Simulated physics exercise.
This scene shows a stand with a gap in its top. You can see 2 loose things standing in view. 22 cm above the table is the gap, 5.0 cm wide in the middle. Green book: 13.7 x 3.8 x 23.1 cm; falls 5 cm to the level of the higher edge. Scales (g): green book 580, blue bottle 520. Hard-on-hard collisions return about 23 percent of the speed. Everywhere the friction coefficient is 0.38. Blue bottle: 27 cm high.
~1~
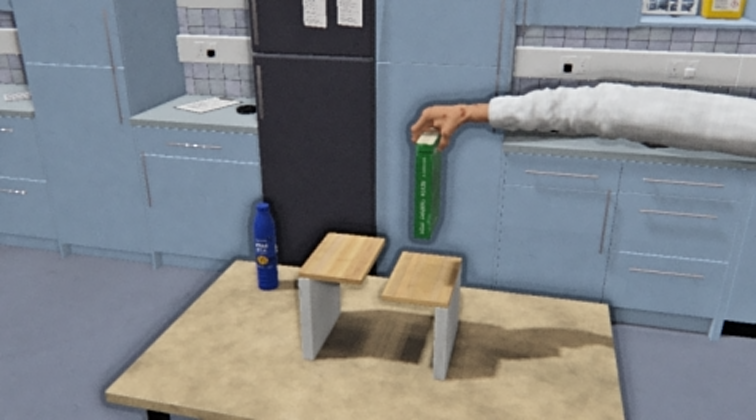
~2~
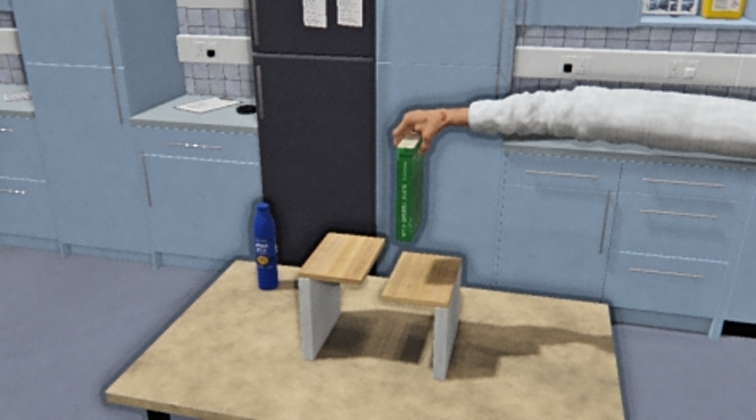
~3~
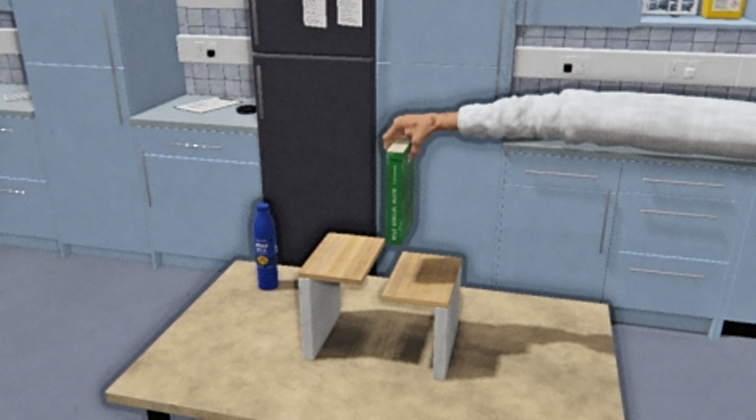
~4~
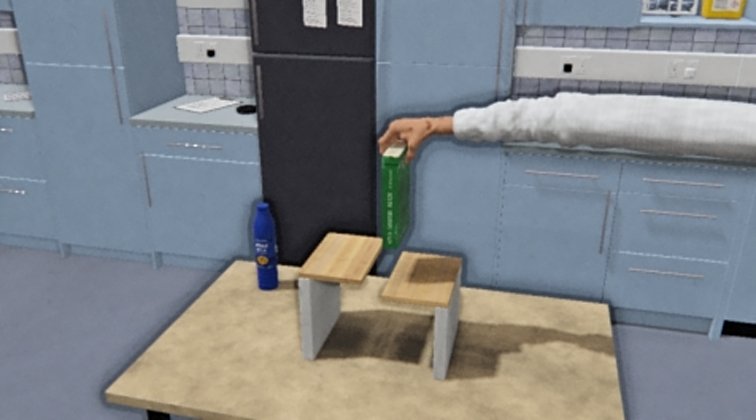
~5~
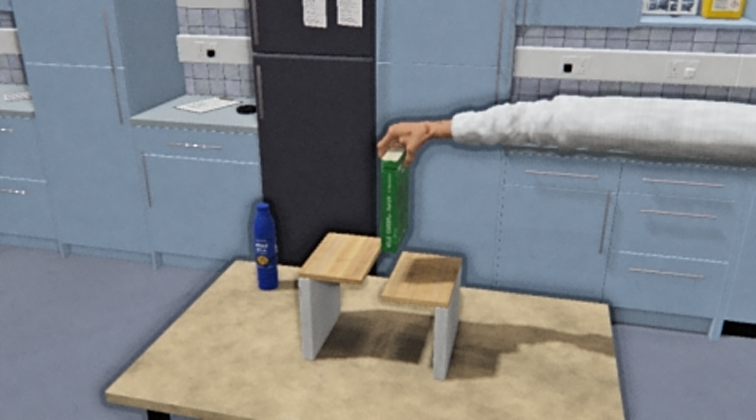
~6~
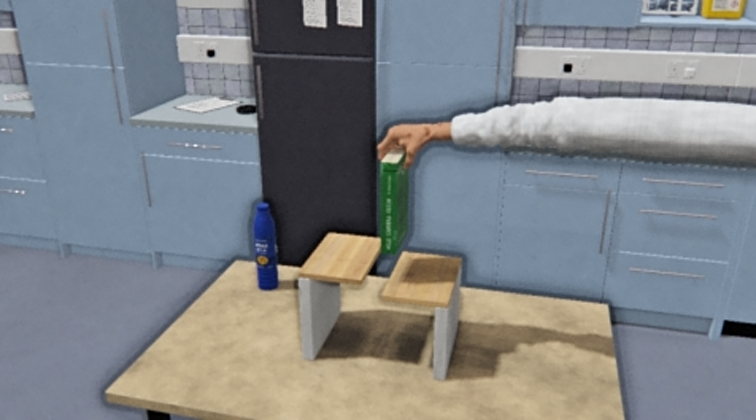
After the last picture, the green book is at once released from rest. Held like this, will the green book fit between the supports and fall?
No.
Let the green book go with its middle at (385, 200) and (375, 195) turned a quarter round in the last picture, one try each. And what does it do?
Try one: It falls through; try two: It gets stuck.
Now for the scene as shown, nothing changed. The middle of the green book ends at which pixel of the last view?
It settles close to (395, 230).
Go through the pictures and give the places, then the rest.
In the first picture, 9 cm from its drop point; green book (428, 182); blue bottle (266, 247).
In the second picture, 5 cm from its drop point; green book (410, 186); blue bottle (266, 247).
In the third picture, 3 cm from its drop point; green book (401, 190); blue bottle (266, 247).
In the fourth picture, 2 cm from its drop point; green book (397, 193); blue bottle (266, 247).
Poised above the slot; green book (395, 197); blue bottle (266, 247), in the fifth picture.
Poised above the slot; green book (395, 199); blue bottle (266, 247), in the sixth picture.
Then, 0.20 s after the last picture, green book slid 5 cm near (395, 218).
Then, 0.30 s after the last picture, green book slid 8 cm near (395, 230).
At rest, not toppled but over 4 cm from the start, green book; blue bottle in place, give or take 4 cm. Seen from the same camera at the end, green book near (395, 230). The book is caught.
